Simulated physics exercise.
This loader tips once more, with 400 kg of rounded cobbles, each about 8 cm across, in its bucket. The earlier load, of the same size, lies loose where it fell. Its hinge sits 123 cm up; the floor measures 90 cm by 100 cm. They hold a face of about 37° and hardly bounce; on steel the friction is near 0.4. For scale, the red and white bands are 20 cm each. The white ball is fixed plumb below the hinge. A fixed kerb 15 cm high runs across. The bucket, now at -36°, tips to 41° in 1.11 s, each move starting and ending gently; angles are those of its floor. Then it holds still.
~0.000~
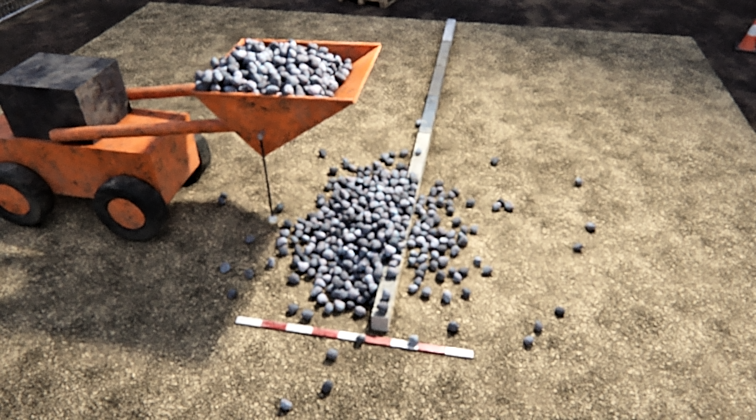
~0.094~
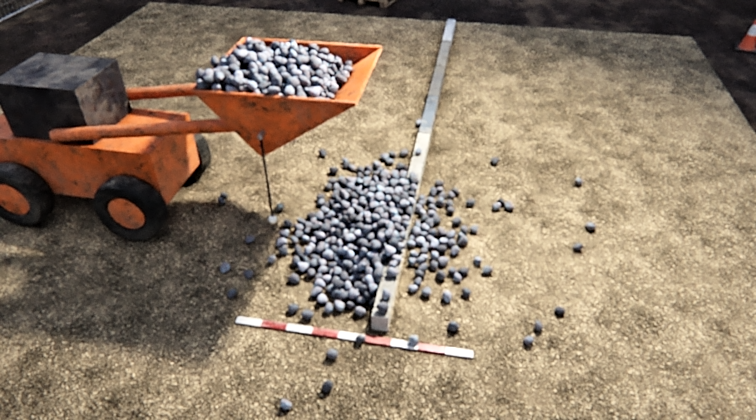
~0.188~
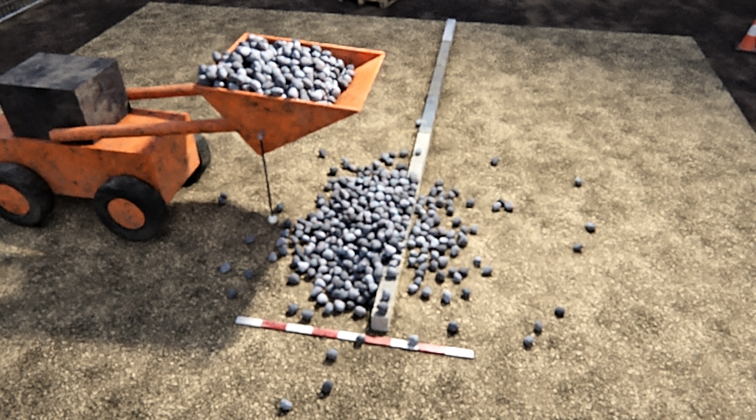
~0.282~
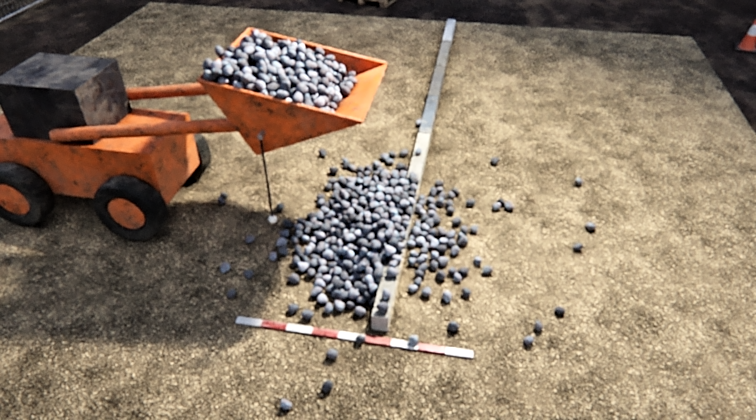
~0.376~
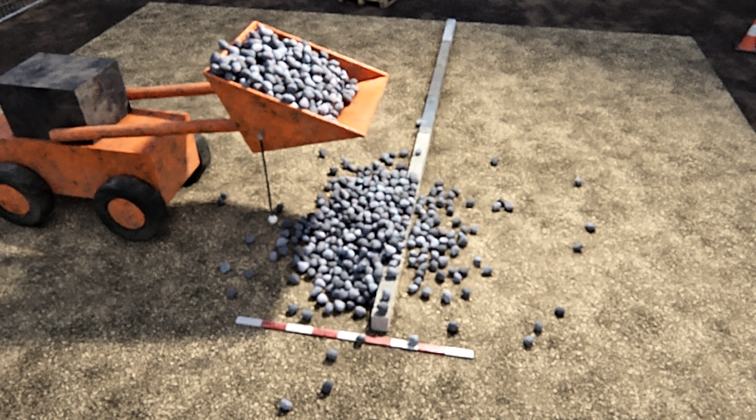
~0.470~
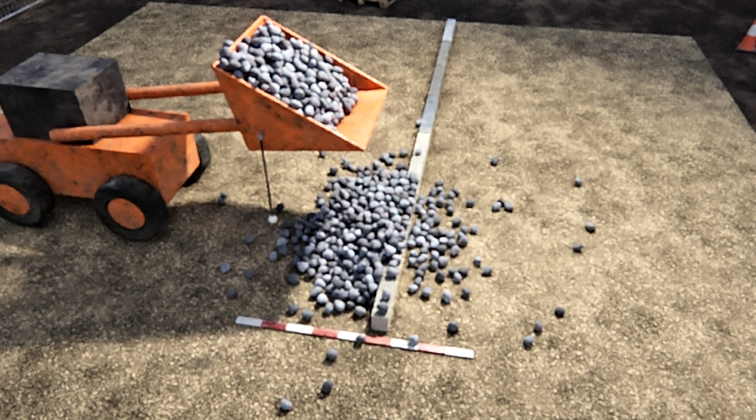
Orange loader steadily tilting its raised bucket of rounded grey stones forward above a loose stone pile lying across a pale kerb.
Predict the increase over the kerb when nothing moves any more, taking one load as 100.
About 53 per cent.
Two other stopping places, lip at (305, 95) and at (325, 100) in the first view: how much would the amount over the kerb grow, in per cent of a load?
Near 5 per cent from the first place, 20 from the second.
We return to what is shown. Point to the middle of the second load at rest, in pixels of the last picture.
Around (404, 220).
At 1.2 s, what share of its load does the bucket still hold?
Roughly 50 per cent is still inside.
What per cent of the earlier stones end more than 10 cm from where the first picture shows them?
About 20 per cent.
After 0.8 s the floor is at 29°; in per cent of one load, 100 in the bucket, 88 on this side of the kerb, 13 over the kerb; the foremost stones are at (548, 248).
After 1.2 s the floor is at 41°; in per cent of one load, 51 in the bucket, 136 on this side of the kerb, 15 over the kerb; the foremost stones are at (548, 248).
After 1.6 s the floor is at 41°; in per cent of one load, 8 in the bucket, 151 on this side of the kerb, 42 over the kerb; the foremost stones are at (549, 254).
After 4.1 s the floor is at 41°; in per cent of one load, 0 in the bucket, 135 on this side of the kerb, 66 over the kerb; the foremost stones are at (611, 240). Net gain over the kerb, 53.
